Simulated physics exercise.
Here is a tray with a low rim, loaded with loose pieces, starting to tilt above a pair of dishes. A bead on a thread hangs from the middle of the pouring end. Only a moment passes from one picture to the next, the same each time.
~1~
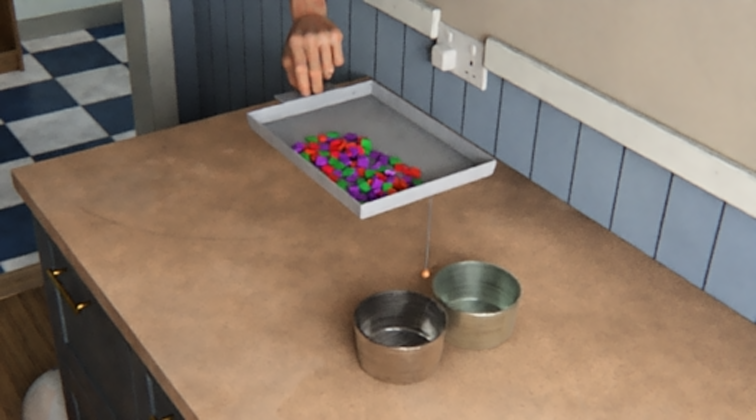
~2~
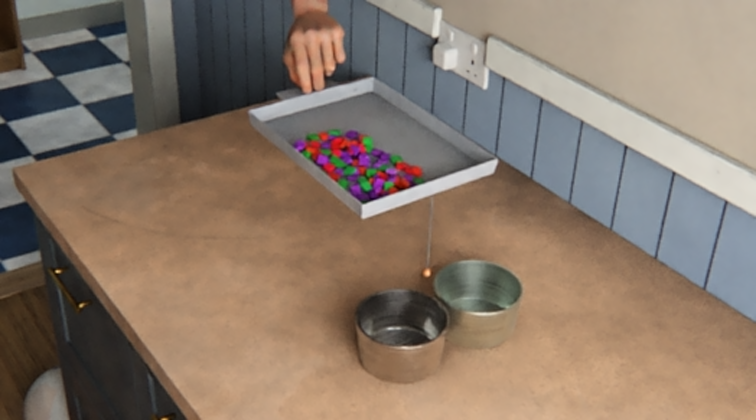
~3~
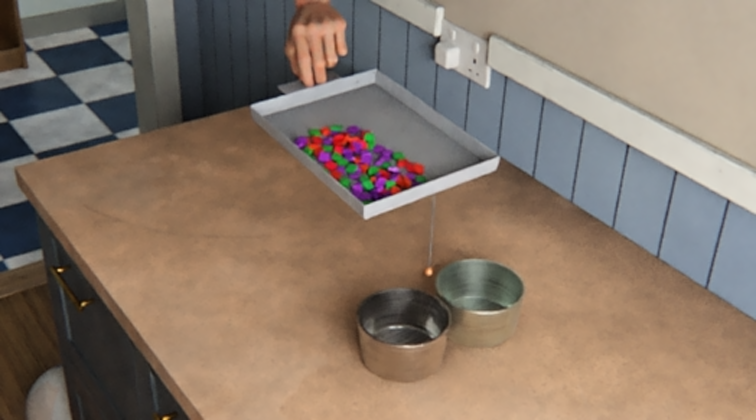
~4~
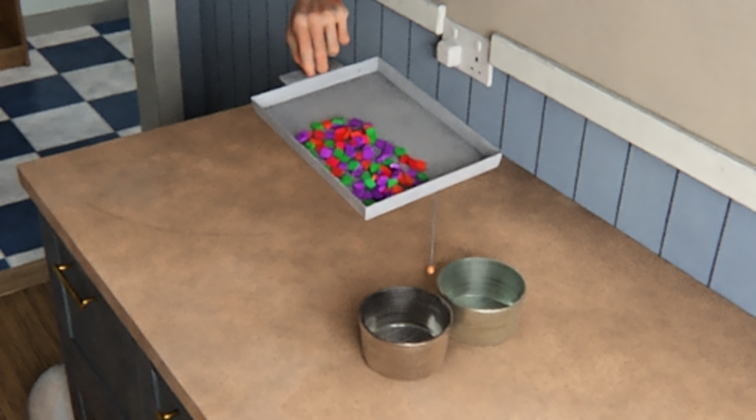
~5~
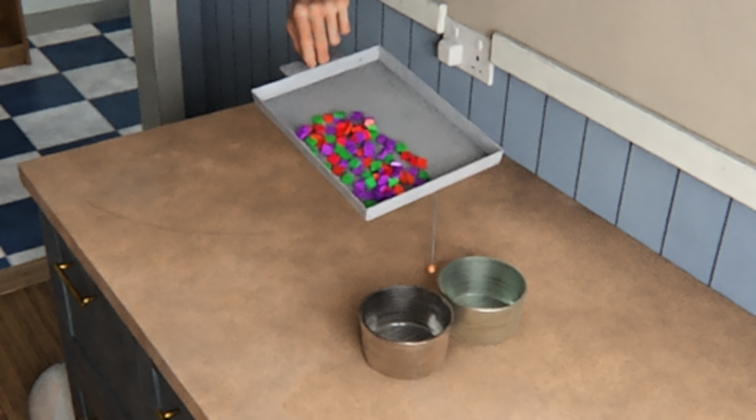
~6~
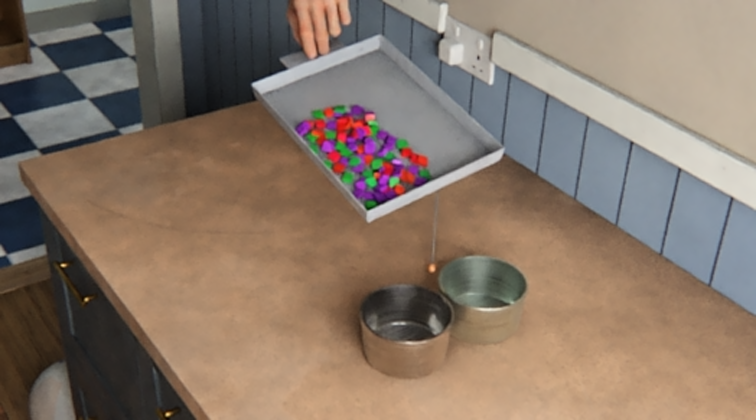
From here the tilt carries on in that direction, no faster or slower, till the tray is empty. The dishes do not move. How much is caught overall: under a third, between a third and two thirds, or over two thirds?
The two hold from one third to two thirds of the load.
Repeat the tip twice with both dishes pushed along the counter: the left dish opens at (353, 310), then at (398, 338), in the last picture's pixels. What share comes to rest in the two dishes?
First some 80, then 10 per cent.
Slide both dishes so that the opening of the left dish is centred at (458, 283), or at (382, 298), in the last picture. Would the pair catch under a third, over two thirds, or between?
One: Under a third. Two: Over two thirds.
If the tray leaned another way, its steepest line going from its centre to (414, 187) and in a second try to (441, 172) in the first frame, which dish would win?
The first try: The left-hand dish. The second: The right one.
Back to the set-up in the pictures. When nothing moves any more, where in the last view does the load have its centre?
Roughly at (371, 339).
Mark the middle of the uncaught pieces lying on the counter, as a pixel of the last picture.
Near (344, 334).
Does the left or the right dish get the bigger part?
The winner is the left-hand dish.
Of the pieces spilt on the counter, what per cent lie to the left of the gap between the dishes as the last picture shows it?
Near 100 %.
Soon, tray tipped steeply; all on the tray.
A while on, tray tipped right over; about two thirds on the tray; about a quarter in the left dish; a small part outside both; a small part in the air.
Towards the end, tray tipped past a quarter turn; about half in the left dish; about half outside both.
Finally, tray tipped past a quarter turn; about half in the left dish; none in the right dish; about half outside both.
